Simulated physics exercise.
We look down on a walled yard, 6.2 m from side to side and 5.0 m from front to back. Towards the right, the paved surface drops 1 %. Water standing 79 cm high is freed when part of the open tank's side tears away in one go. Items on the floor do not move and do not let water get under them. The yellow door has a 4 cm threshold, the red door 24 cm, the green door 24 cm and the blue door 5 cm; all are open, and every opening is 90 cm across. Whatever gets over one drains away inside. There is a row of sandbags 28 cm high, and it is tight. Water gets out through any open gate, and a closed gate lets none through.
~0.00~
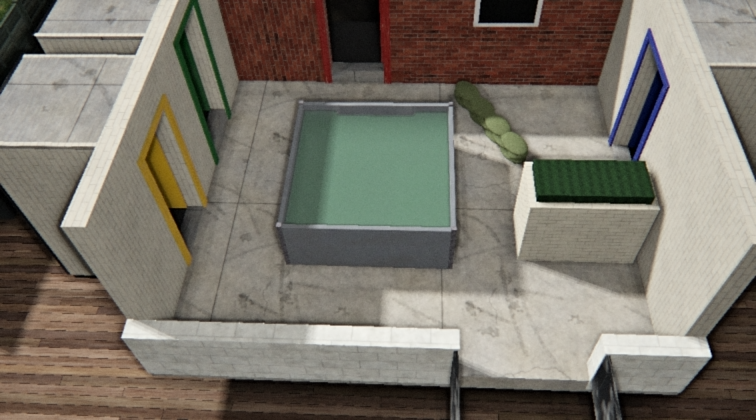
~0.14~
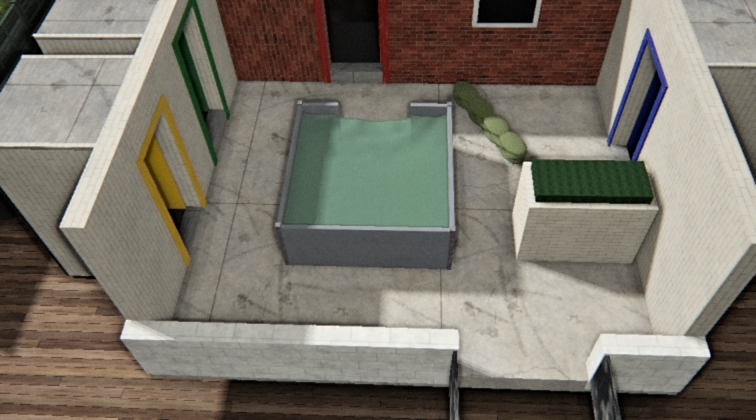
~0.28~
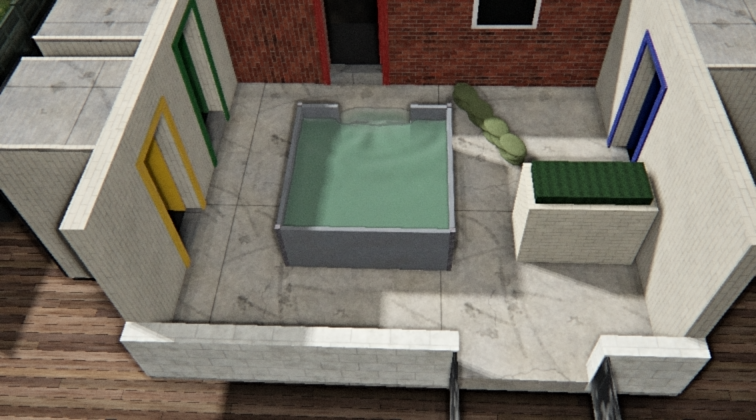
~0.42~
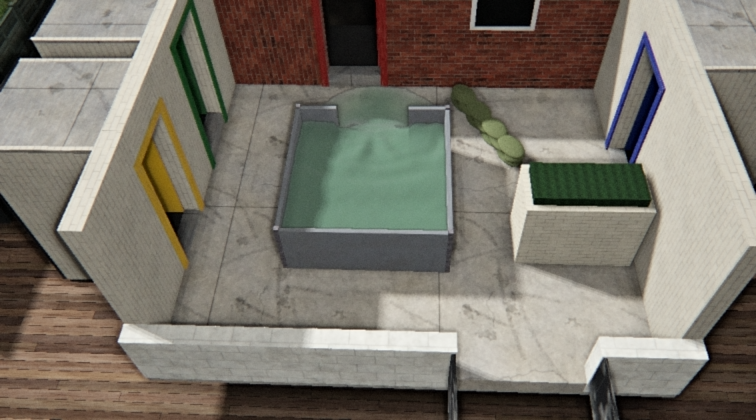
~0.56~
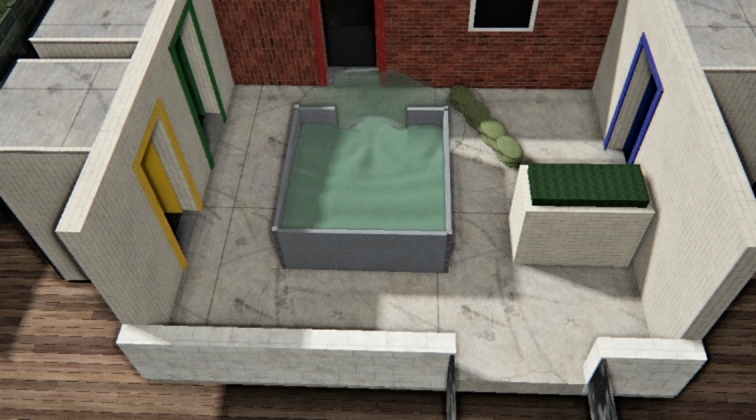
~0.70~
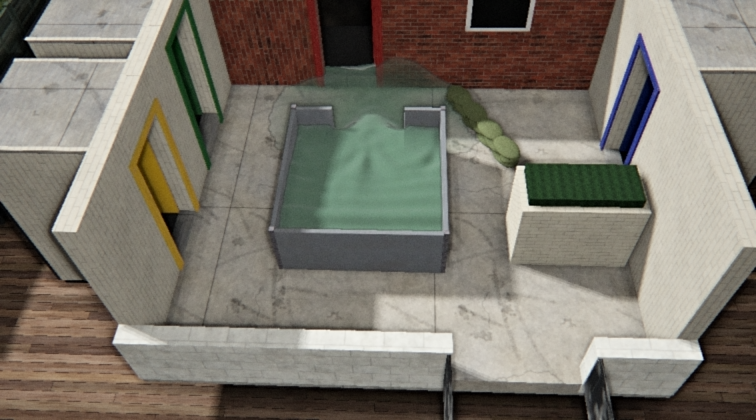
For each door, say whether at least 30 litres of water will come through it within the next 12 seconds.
The yellow door lets in more than the limit. The red door lets in more than the limit. The green door lets in less than the limit. The blue door lets in more than the limit.
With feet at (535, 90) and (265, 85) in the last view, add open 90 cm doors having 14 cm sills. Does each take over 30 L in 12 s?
Well, the first is shy of the mark and the second is beyond the mark.
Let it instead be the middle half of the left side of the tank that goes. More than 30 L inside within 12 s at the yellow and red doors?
Result against the limit at yellow: Limit broken; result at red: Limit held.
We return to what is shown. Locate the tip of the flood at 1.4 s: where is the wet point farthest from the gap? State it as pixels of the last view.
Roughly at pixel (579, 97).
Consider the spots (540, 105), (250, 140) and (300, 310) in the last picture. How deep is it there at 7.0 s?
9, 9 and 6 cm.
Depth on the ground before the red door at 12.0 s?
The depth there is near 9.5 cm.
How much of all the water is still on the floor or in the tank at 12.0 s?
Some 70 out of every hundred parts.
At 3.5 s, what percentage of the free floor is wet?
Around 75 per cent.
After 1.4 s water covers 20 % of the floor and is deepest (51 cm) near (387, 94); yellow door not reached, red door 48 cm at the sill, 97 L in, green door not reached, blue door not reached.
After 2.2 s water covers 40 % of the floor and is deepest (44 cm) near (387, 94); yellow door not reached, red door 43 cm at the sill, 211 L in, green door 15 cm at the sill, 0 L in, blue door 9 cm at the sill, 0 L in.
After 3.5 s water covers 75 % of the floor and is deepest (34 cm) near (387, 94); yellow door 5 cm at the sill, 0 L in, red door 31 cm at the sill, 278 L in, green door 16 cm at the sill, 0 L in, blue door 9 cm at the sill, 13 L in.
After 7.0 s water covers 90 % of the floor and is deepest (20 cm) near (440, 102); yellow door 5 cm at the sill, 2 L in, red door 18 cm at the sill, 302 L in, green door 12 cm at the sill, 0 L in, blue door 9 cm at the sill, 56 L in.
After 12.0 s water covers 95 % of the floor and is deepest (14 cm) near (653, 367); yellow door 9 cm at the sill, 70 L in, red door 10 cm at the sill, 302 L in, green door 6 cm at the sill, 0 L in, blue door 9 cm at the sill, 113 L in.
